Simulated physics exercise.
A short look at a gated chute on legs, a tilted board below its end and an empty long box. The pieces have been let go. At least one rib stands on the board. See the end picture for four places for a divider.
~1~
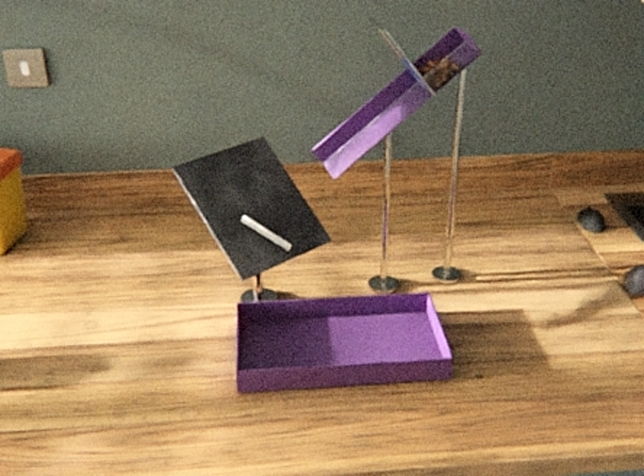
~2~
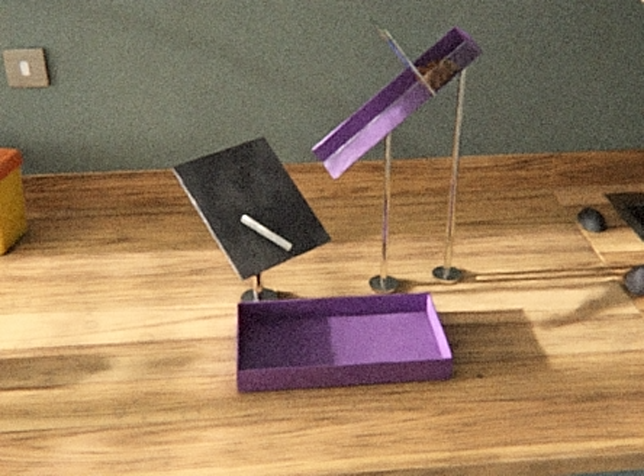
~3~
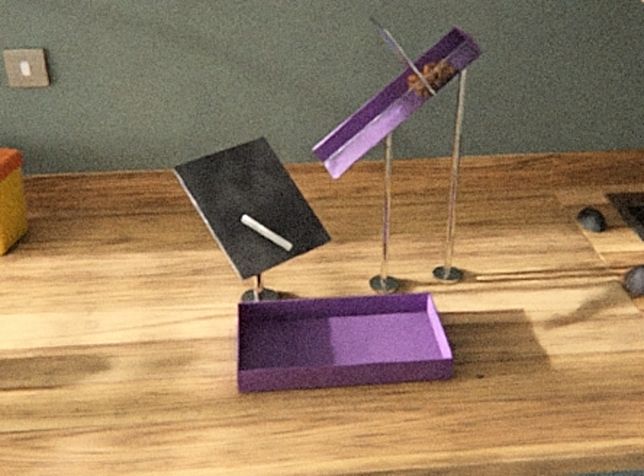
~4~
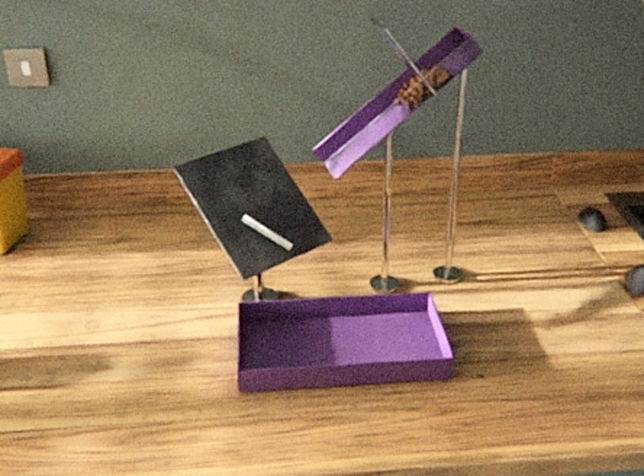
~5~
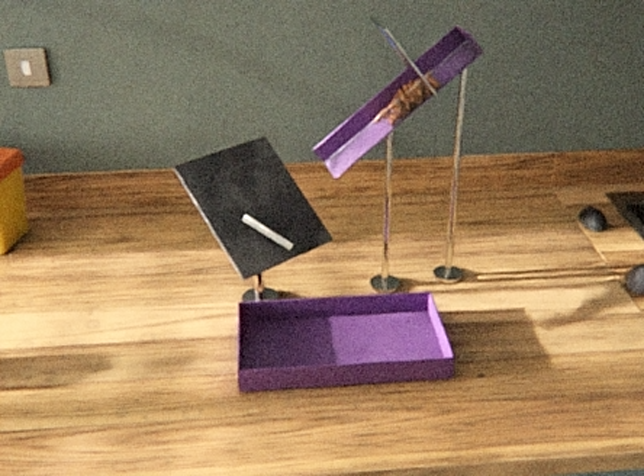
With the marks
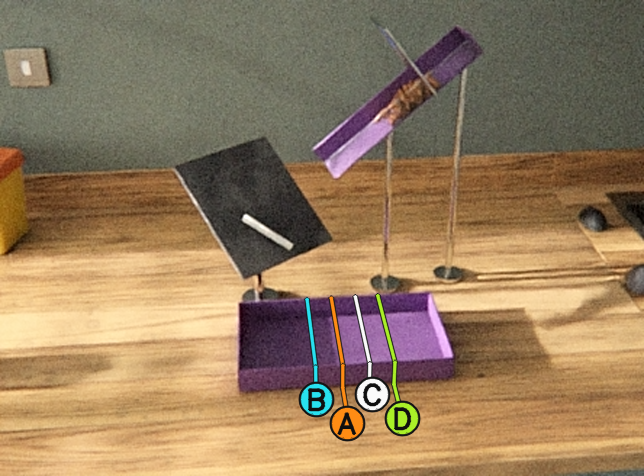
On a wooden counter, small brown pieces slide down a tilted purple chute toward the left.
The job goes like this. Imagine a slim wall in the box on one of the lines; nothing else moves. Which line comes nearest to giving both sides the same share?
A is best.
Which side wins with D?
More lands on the left.
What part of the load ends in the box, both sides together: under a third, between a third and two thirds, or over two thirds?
About that: Over two thirds.
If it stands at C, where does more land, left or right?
Left.
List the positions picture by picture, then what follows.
In the first frame, load behind the gate at (434, 72), cereal balls; lip of the chute at (329, 172), sloping fairly steeply.
In the second frame, middle of the board at (254, 204), tilted fairly steeply; middle of its low edge at (290, 259); of its high edge at (220, 151).
In the third frame, front corners of the box at (238, 371) and (453, 358), empty; front of the load at (412, 87).
In the fourth frame, middle of the load at (420, 85); its front at (397, 101), about a quarter of the way to the lip; rib from (245, 215) to (293, 245).
In the fifth frame, middle of the load at (410, 97); its front at (377, 120), about half of the way to the lip.
On the marked copy, line A crosses the front rim at (342, 364); line B crosses the front rim at (315, 366); line C crosses the front rim at (369, 362); line D crosses the front rim at (394, 361).
With A, of what is caught, about half on the left of the divider, about half on the right.
With B, of what is caught, a small part on the left of the divider, most on the right.
With C, of what is caught, nearly all on the left of the divider, a stray few on the right.
With D, of what is caught, nearly all on the left of the divider, a small part on the right.
